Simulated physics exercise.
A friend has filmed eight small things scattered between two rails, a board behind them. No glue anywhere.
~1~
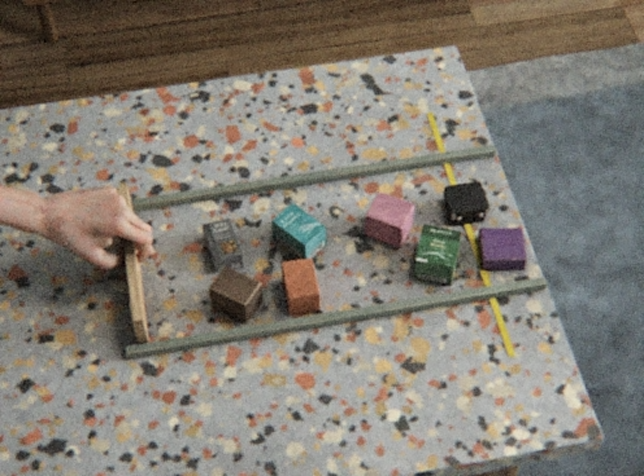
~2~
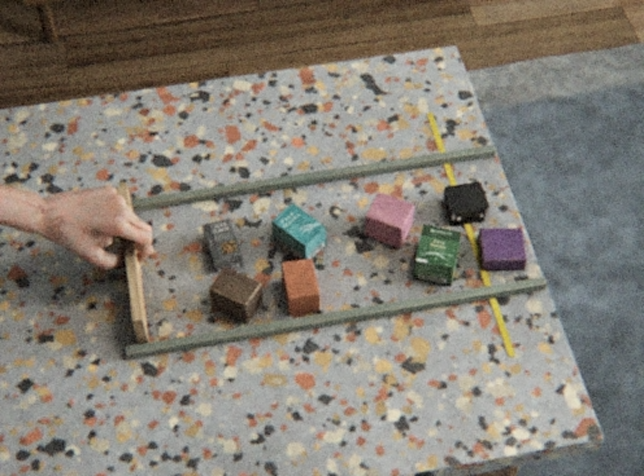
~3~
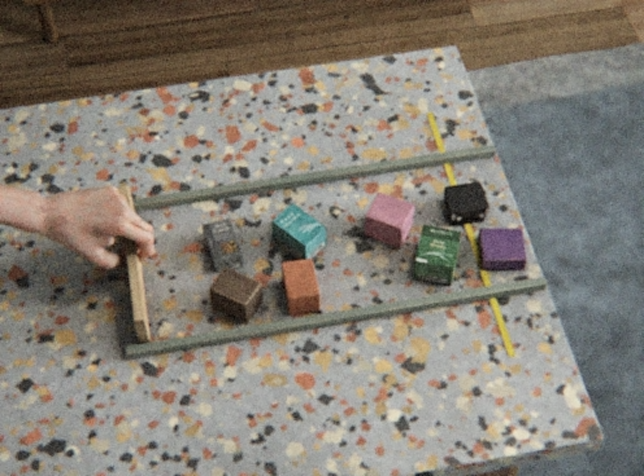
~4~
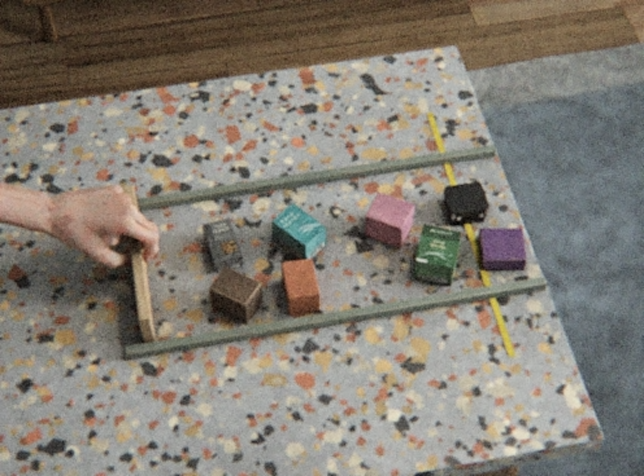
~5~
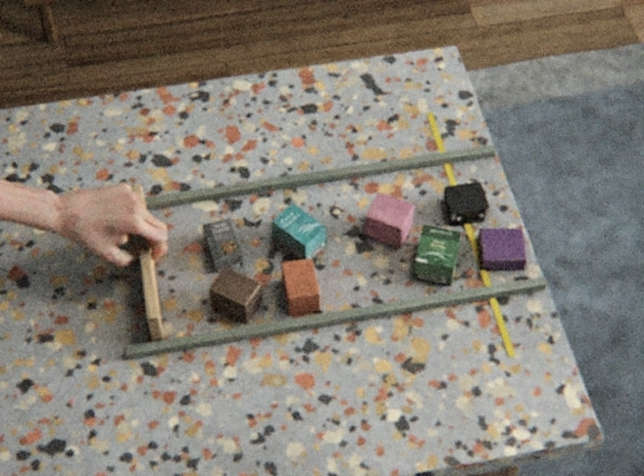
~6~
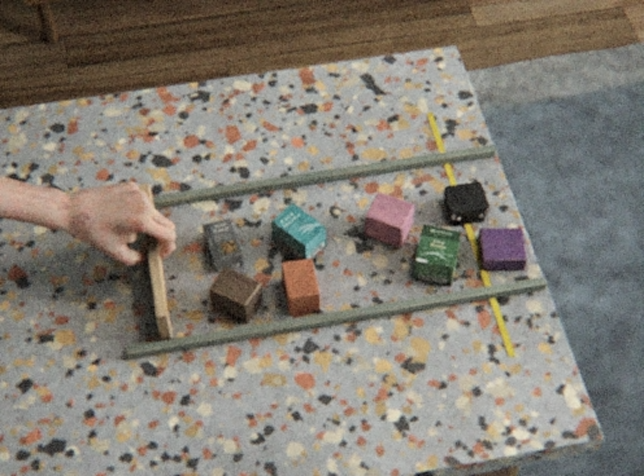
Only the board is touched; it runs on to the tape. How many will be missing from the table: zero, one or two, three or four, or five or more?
The number that fall off is three or four.
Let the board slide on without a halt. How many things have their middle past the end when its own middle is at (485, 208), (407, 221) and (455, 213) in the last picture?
The counts: 6, 2 and 4.
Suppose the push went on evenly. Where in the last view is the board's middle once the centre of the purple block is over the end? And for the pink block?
At (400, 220) for the purple block; at (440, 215) for the pink block.
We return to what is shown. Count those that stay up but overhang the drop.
Overhanging: 2.
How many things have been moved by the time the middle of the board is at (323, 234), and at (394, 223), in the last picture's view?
First 5, then 8.
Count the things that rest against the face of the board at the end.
It touches 2.
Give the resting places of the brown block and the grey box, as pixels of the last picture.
The brown block at (500, 262), the grey box at (478, 207).
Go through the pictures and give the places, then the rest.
The first frame shows purple block (502, 249); black case (465, 204); green box (437, 255); board (133, 264); tape (467, 225).
The second frame shows black case (465, 204); brown block (236, 295).
The third frame shows green box (437, 255); board (134, 264).
The fourth frame shows purple block (502, 249); pink block (389, 220).
The fifth frame shows black case (465, 204); turquoise box (299, 233).
The sixth frame shows purple block (502, 249); black case (465, 204); green box (437, 255); board (155, 260); tape (467, 225).
A little later, none off yet; purple block at rest near (502, 249); black case at rest near (465, 204); green box at rest near (437, 255).
When it is over, the number that fall off is three or four; down, pink block, green box, black case and purple block.
